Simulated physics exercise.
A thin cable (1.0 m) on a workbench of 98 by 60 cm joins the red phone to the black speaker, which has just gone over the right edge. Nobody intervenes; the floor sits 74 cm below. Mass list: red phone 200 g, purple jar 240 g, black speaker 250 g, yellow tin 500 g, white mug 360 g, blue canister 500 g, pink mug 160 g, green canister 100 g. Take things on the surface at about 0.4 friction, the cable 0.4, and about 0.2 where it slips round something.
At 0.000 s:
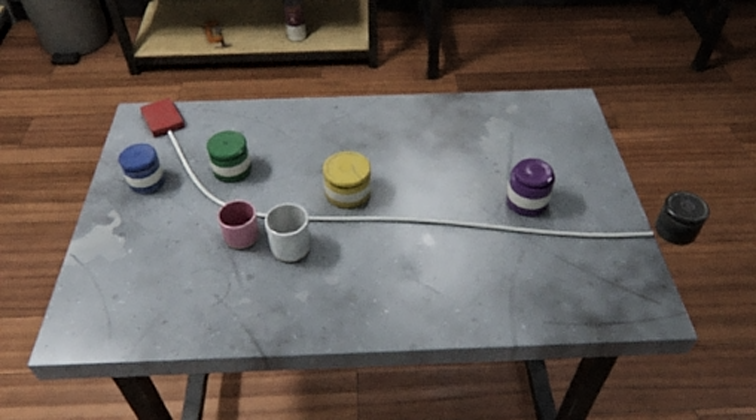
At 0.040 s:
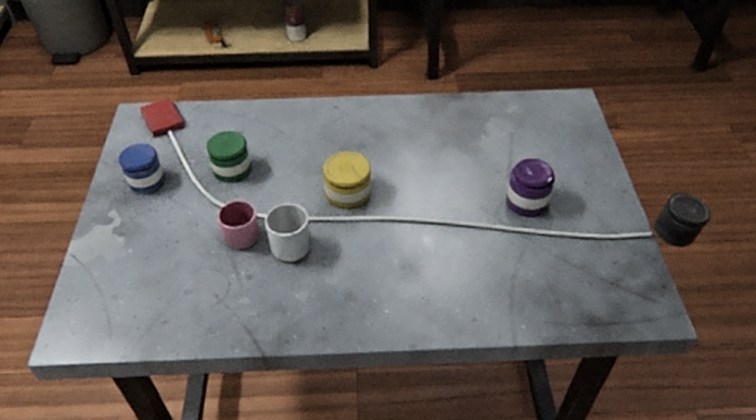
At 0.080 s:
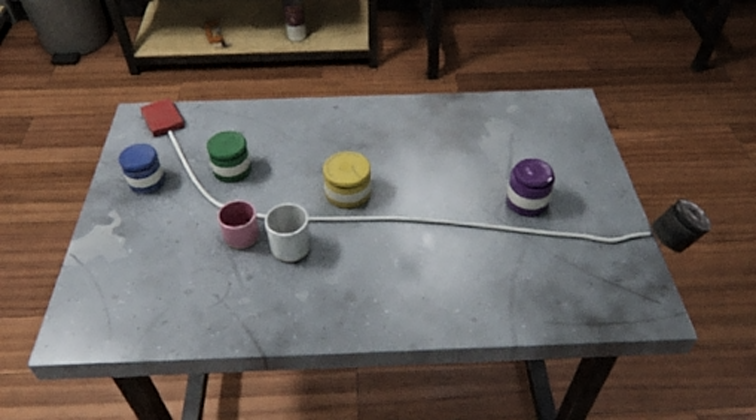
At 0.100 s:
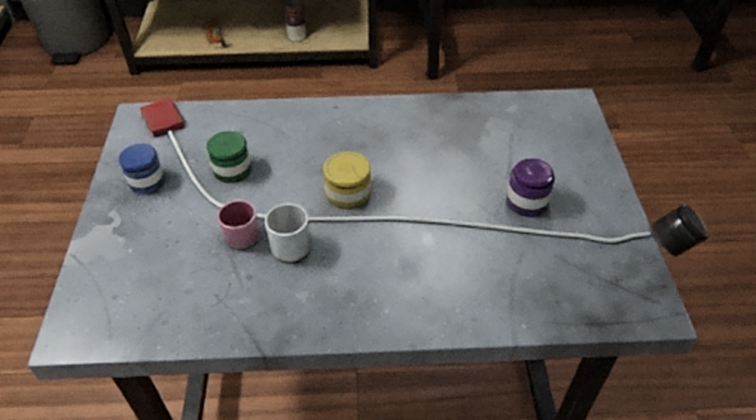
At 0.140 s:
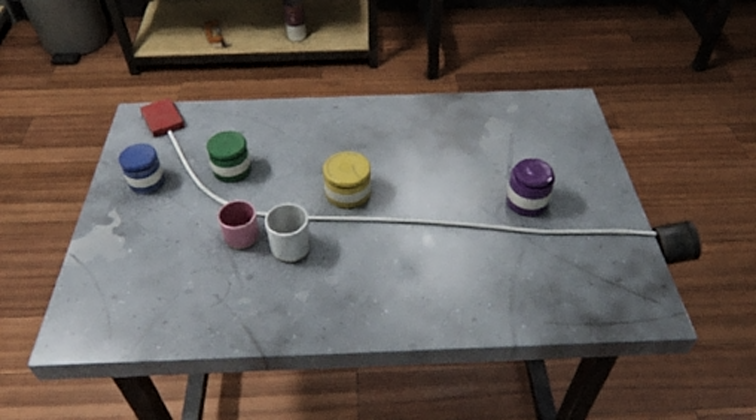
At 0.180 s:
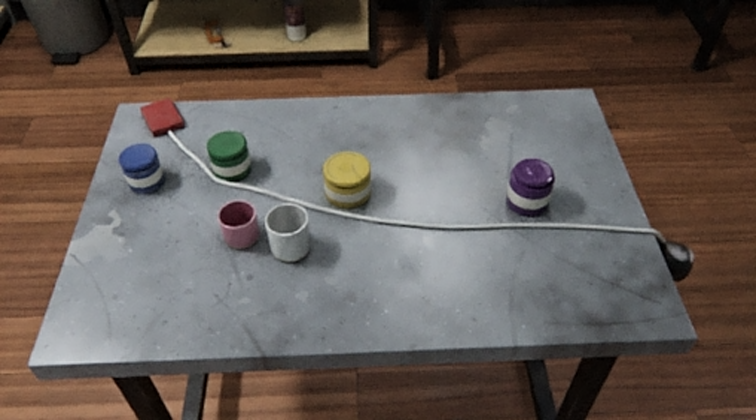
A grey workbench with dark legs stands on a reddish wooden floor, seen from above and in front by a still camera. On it are a flat red object at the back left, blue, green, yellow and purple jars, and pink and white mugs, with a pale cable running to a black cylinder just past the right edge. The black cylinder tilts and sinks slightly, then the cable straightens and shifts backward, away from the mugs.
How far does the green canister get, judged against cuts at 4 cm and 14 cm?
Watch it - it'll stray a fair piece.
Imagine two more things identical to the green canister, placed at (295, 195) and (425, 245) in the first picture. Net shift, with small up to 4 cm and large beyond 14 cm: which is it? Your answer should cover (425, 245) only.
Net shift there: Minor.
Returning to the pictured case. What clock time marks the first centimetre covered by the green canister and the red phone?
Times: Green canister = 0.22 s, red phone = 0.22 s.
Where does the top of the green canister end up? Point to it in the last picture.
(267, 117).
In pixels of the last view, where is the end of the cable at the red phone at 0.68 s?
Around (226, 157).
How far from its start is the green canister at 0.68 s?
The green canister is around 10 cm from where it began.
By 0.4 s, the cable's tail end at (209, 150); green canister 9 cm off its start, black speaker over the edge, red phone 10 cm off its start.
By 0.7 s, the cable's tail end at (226, 157); green canister 9 cm off its start, red phone 14 cm off its start, black speaker over the edge.
By 0.9 s, the cable's tail end at (235, 162); green canister 9 cm off its start at (267, 117), red phone 16 cm off its start at (215, 148), black speaker over the edge.
By 1.2 s, the cable's tail end at (246, 166); green canister 9 cm off its start, red phone 18 cm off its start, black speaker over the edge.
By 2.4 s, the cable's tail end at (322, 200); green canister 9 cm off its start at (267, 117), red phone 35 cm off its start at (298, 188), black speaker over the edge.
